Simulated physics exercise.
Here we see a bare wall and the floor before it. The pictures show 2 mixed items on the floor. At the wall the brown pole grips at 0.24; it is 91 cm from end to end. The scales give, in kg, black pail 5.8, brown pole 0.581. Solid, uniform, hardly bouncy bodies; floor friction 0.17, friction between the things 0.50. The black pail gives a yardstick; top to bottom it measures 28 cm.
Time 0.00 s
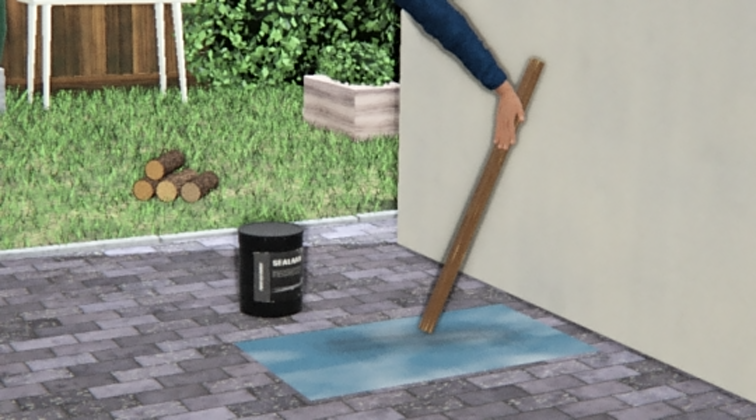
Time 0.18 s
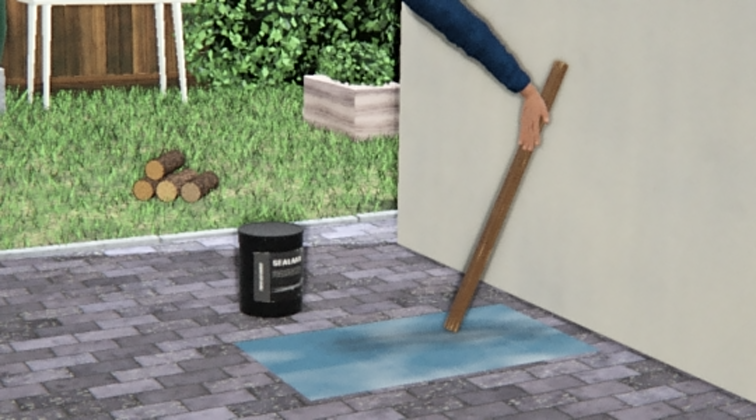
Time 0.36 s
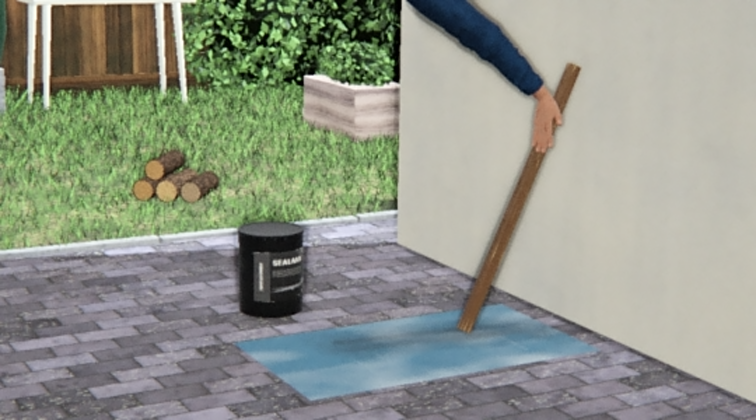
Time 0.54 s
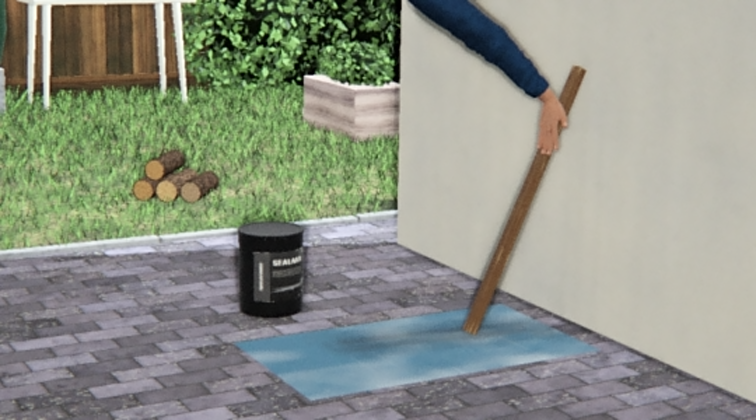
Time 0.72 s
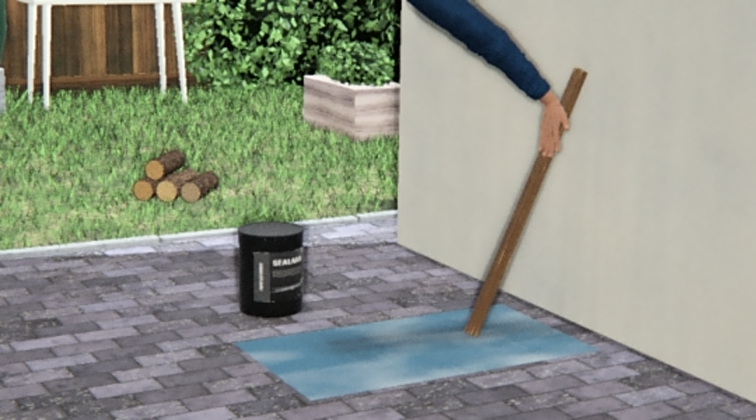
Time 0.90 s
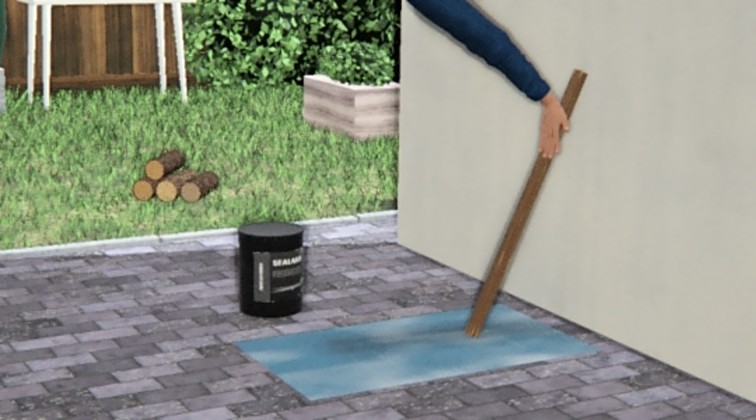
The video shows a hand moving an upright, slanted brown pole to the right over a blue mat beside a bare wall, then holding it nearly still, while a black pail stands on the paving to the left.
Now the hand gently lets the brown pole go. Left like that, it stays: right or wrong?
Wrong.
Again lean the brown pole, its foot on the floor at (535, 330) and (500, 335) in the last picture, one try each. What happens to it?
Try one: It stays put; try two: It stays put.
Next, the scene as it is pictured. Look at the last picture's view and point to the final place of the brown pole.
It settles close to (437, 338).
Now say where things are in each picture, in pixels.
In the first picture, 17 cm from its place; brown pole (482, 196); black pail (271, 269).
In the second picture, 8 cm from its place; brown pole (506, 196); black pail (271, 269).
In the third picture, 3 cm from its place; brown pole (519, 198); black pail (271, 269).
In the fourth picture, 1 cm from its place; brown pole (525, 200); black pail (271, 269).
Leant on the wall, still held; brown pole (526, 202); black pail (271, 269), in the fifth picture.
Leant on the wall, still held; brown pole (526, 203); black pail (271, 269), in the sixth picture.
By 1.50 s, brown pole 12° lower than it was left near (504, 221).
By 1.70 s, brown pole 33° lower than it was left near (474, 261).
By 1.80 s, brown pole 52° lower than it was left near (454, 305).
By 1.90 s, brown pole 65° lower than it was left near (441, 337).
When it is over (2.4 s), lying over on the floor, brown pole; black pail within 10 cm of the start. End places, in pixels of the last picture, brown pole near (437, 338). The pole slides down.
